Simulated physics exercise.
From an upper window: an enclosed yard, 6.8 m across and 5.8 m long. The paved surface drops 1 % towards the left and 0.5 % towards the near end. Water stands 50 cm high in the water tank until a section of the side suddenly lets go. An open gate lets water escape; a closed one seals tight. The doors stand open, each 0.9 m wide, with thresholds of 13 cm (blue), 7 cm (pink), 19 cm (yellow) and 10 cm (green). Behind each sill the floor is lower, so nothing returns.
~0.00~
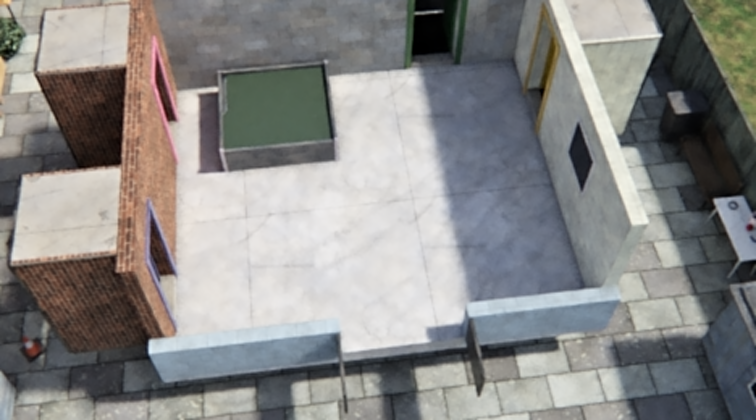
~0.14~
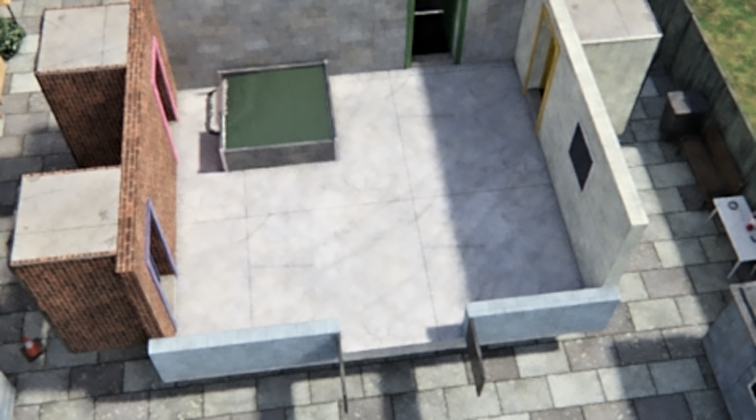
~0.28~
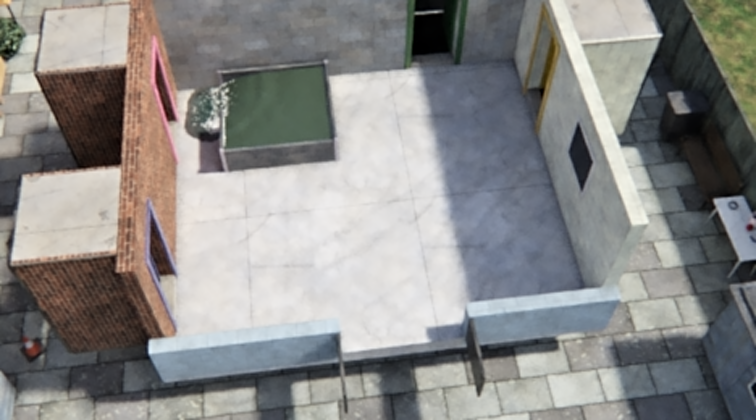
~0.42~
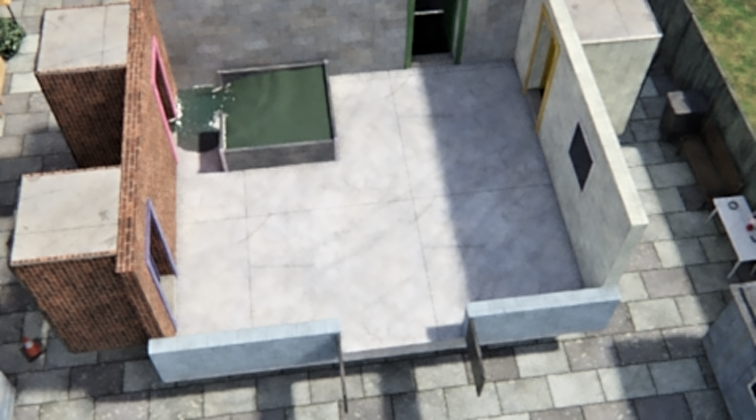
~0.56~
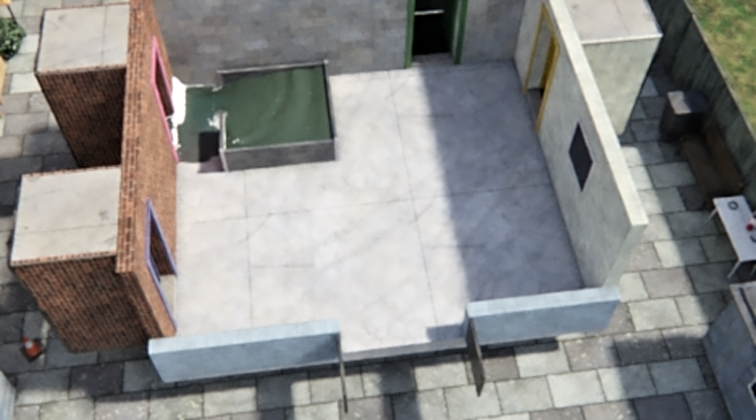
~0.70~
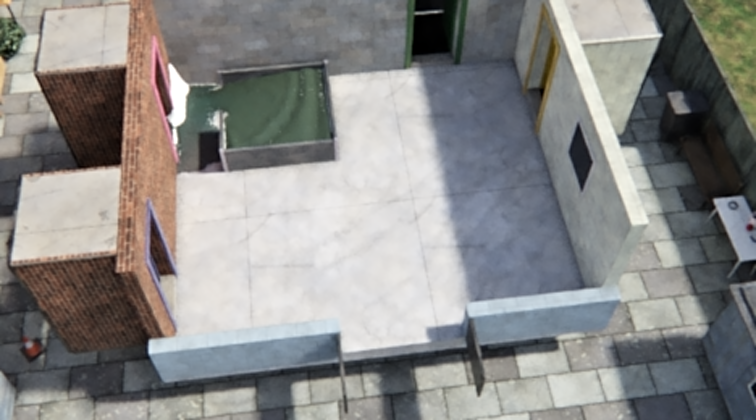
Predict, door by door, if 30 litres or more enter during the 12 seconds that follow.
Within that time: At the blue door it does not reach the limit; at the pink door it exceeds the limit; at the yellow door it keeps below the limit; at the green door it stays under the limit.
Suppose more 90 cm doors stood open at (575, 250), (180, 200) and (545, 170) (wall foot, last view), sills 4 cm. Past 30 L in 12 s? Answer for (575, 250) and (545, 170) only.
In turn: Below, under.
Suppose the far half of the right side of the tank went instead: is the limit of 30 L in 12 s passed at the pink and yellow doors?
Then: Pink below, yellow below.
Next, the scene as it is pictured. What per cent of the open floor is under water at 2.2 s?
Some 15 per cent of it.
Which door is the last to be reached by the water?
The yellow one.
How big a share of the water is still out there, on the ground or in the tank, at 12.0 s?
Some 72 per cent remains.
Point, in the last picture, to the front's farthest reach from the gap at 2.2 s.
Near (177, 271).
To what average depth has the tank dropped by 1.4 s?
About 37 cm.
After 1.4 s water covers 5 % of the floor and is deepest (46 cm) near (178, 105); blue door not reached, pink door 23 cm at the sill, 58 L in, yellow door not reached, green door not reached.
After 2.2 s water covers 15 % of the floor and is deepest (39 cm) near (178, 98); blue door not reached, pink door 23 cm at the sill, 142 L in, yellow door not reached, green door not reached.
After 3.5 s water covers 35 % of the floor and is deepest (24 cm) near (178, 105); blue door 4 cm at the sill, 0 L in, pink door 19 cm at the sill, 247 L in, yellow door not reached, green door 2 cm at the sill, 0 L in.
After 7.0 s water covers 50 % of the floor and is deepest (18 cm) near (178, 98); blue door 8 cm at the sill, 0 L in, pink door 14 cm at the sill, 371 L in, yellow door 1 cm at the sill, 0 L in, green door 1 cm at the sill, 0 L in.
After 12.0 s water covers 75 % of the floor and is deepest (10 cm) near (178, 112); blue door 8 cm at the sill, 0 L in, pink door 8 cm at the sill, 416 L in, yellow door 1 cm at the sill, 0 L in, green door 1 cm at the sill, 0 L in.
